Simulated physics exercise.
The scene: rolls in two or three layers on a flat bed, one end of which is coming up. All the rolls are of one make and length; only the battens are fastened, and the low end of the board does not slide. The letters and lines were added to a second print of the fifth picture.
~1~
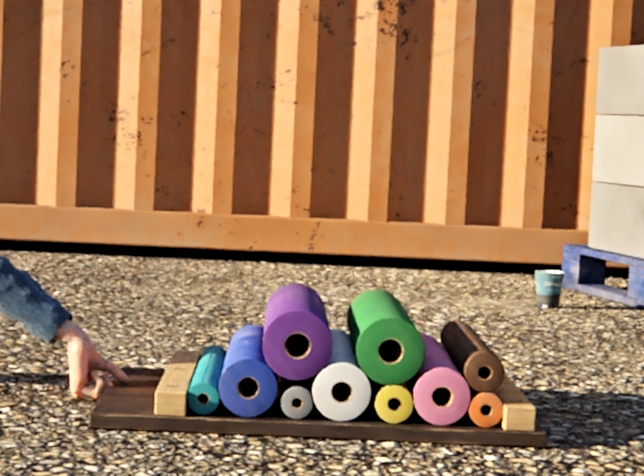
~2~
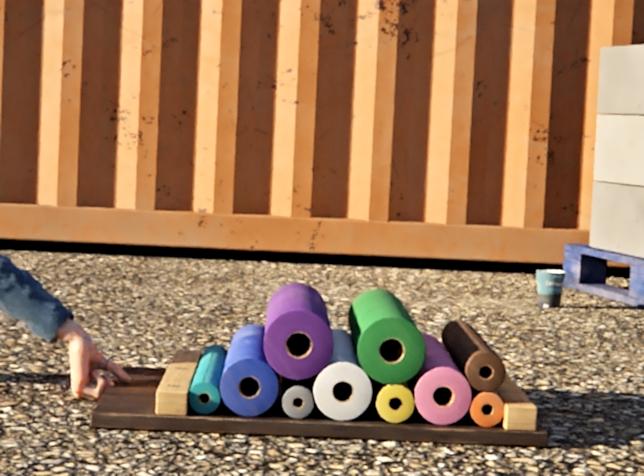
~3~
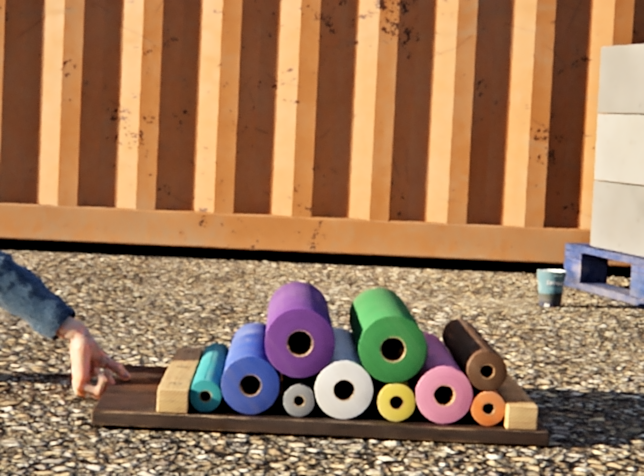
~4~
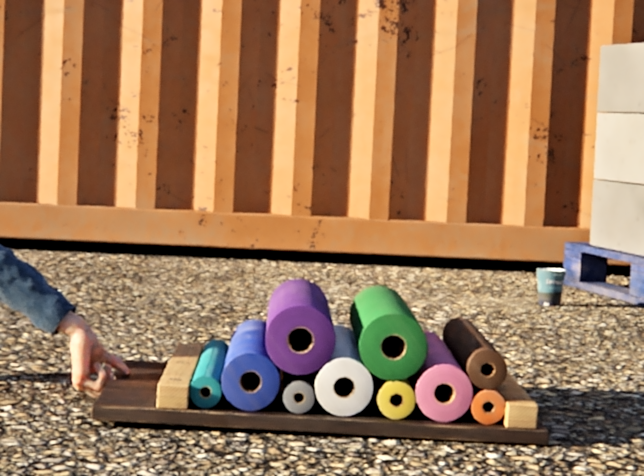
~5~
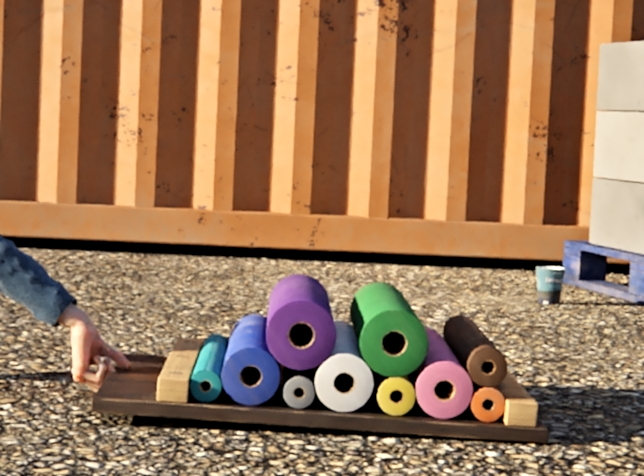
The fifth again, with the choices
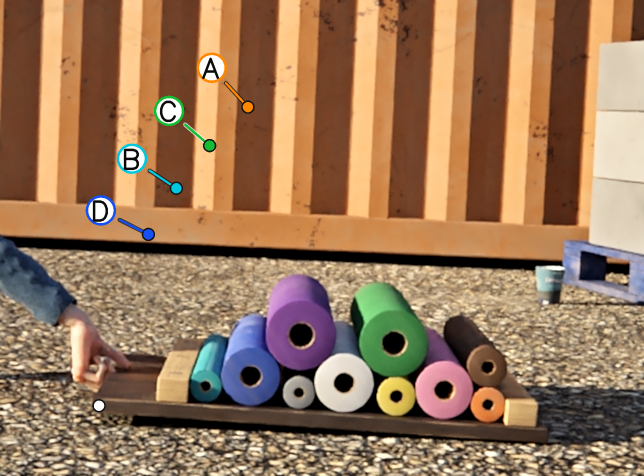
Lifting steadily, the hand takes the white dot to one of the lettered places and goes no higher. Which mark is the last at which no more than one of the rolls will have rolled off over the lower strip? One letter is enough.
At most to C.
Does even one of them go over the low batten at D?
Yes, at D.
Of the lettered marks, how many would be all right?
Three of them.
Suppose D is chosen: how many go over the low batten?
It comes to one.
On the marked copy, A at (248, 107); B at (176, 188); C at (210, 145); D at (149, 234); the white dot at (99, 406).
Taking C. A third of the way, board at 20°.
Two thirds of the way, board at 38°.
When it is over, board at 38°, one over the low batten (brown).
As for the rest, A three over the low batten (green, purple, brown); B one over the low batten (brown); D one over the low batten (brown).
